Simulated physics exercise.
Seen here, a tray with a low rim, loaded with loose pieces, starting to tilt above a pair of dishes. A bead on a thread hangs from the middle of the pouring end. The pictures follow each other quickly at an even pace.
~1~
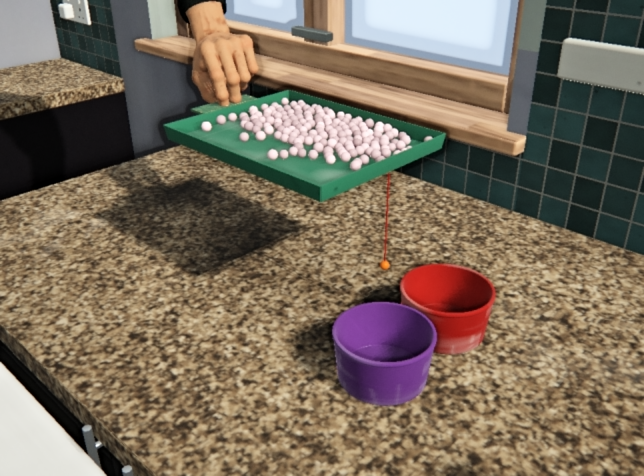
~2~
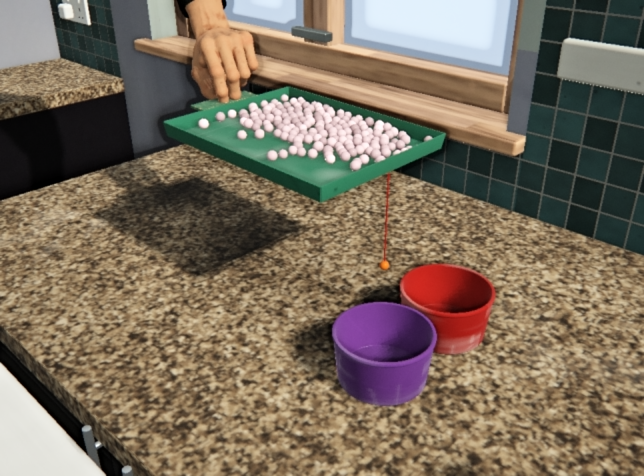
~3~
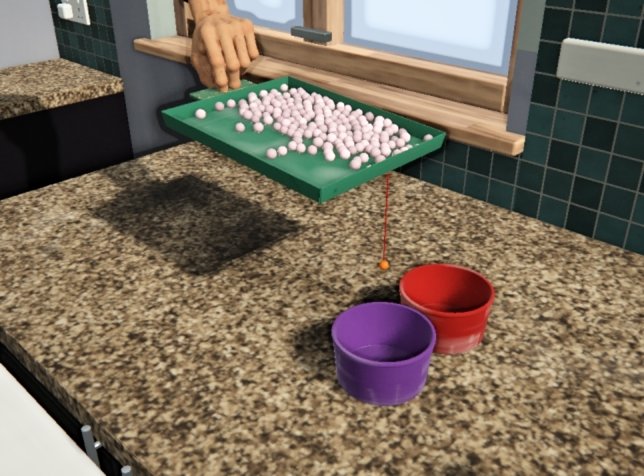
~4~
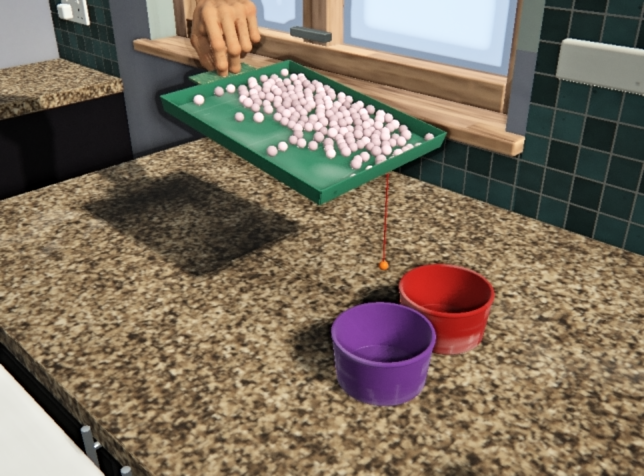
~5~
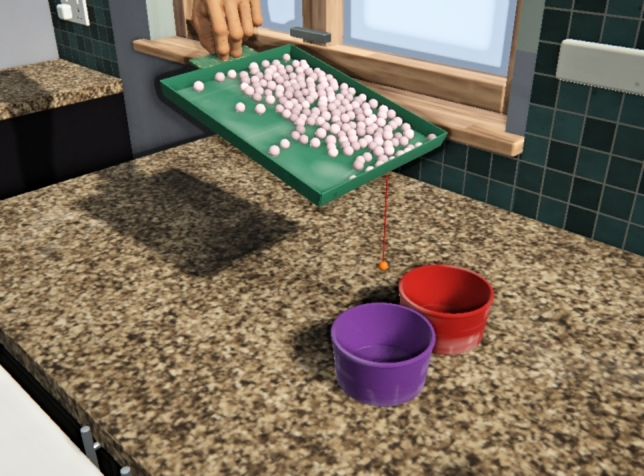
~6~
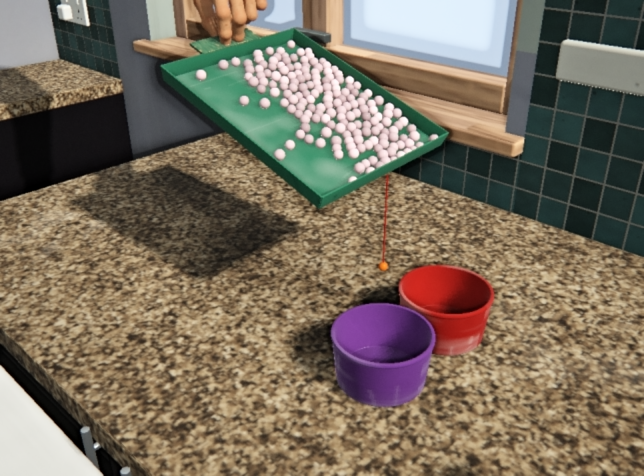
A hand at the upper left grips the far edge of a green low-rimmed tray of small pale pink balls, seen from above over a speckled brown countertop by a window and dark green tiles. An orange bead hangs on a red thread from the tray, near a purple dish and a red one behind it. The hand raises the tray's far side, gently then more steeply, and the balls begin shifting toward the near right edge, while the camera stays still.
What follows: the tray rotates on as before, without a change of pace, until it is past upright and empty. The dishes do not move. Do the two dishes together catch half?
The two hold more than half of the load.
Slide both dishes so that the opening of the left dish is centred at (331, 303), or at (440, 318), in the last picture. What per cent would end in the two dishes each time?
Near 20 % and 20 %.
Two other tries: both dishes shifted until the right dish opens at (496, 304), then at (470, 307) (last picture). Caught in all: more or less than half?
First less than half, then not half.
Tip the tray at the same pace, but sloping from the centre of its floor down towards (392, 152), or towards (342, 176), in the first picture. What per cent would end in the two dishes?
The first gives 10 %, the second 50 %.
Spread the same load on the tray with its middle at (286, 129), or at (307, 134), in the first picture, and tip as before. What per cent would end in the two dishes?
About 80 and 80 per cent.
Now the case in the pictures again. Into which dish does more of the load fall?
It is the left one.
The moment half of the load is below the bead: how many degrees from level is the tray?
Roughly 95°.
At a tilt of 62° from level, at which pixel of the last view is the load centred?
Roughly at (368, 157).
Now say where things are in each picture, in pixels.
The first frame shows corners of the pouring end (321, 185) and (442, 133), level; middle of the load (320, 132), sugar pearls; left dish (423, 371); right dish (484, 323); bead on its thread (384, 265).
The second frame shows corners of the pouring end (321, 185) and (442, 133), level; middle of the load (320, 130).
The third frame shows corners of the pouring end (321, 187) and (442, 133), tipped barely, lowest at the left corner; middle of the load (320, 124).
The fourth frame shows corners of the pouring end (321, 189) and (443, 132), tipped a little, lowest at the left corner; middle of the load (320, 117).
The fifth frame shows corners of the pouring end (322, 192) and (444, 132), tipped a little, lowest at the left corner; middle of the load (323, 110), just a few on the move.
The sixth frame shows corners of the pouring end (322, 195) and (445, 132), tipped clearly, lowest at the left corner; middle of the load (328, 106), almost all on the move; left dish (422, 373); right dish (483, 324).
Just after the last frame, tray tipped steeply; almost all on the tray; just a few in the left dish; about a tenth in the air.
A moment on, tray tipped right over; roughly a quarter on the tray; roughly a third in the left dish; about a tenth in the right dish; about a tenth outside both; roughly a quarter in the air.
Further on, tray tipped past a quarter turn; roughly two thirds in the left dish; roughly a quarter in the right dish; about a tenth outside both.
When it is over, tray tipped past a quarter turn; roughly two thirds in the left dish; roughly a quarter in the right dish; about a tenth outside both.
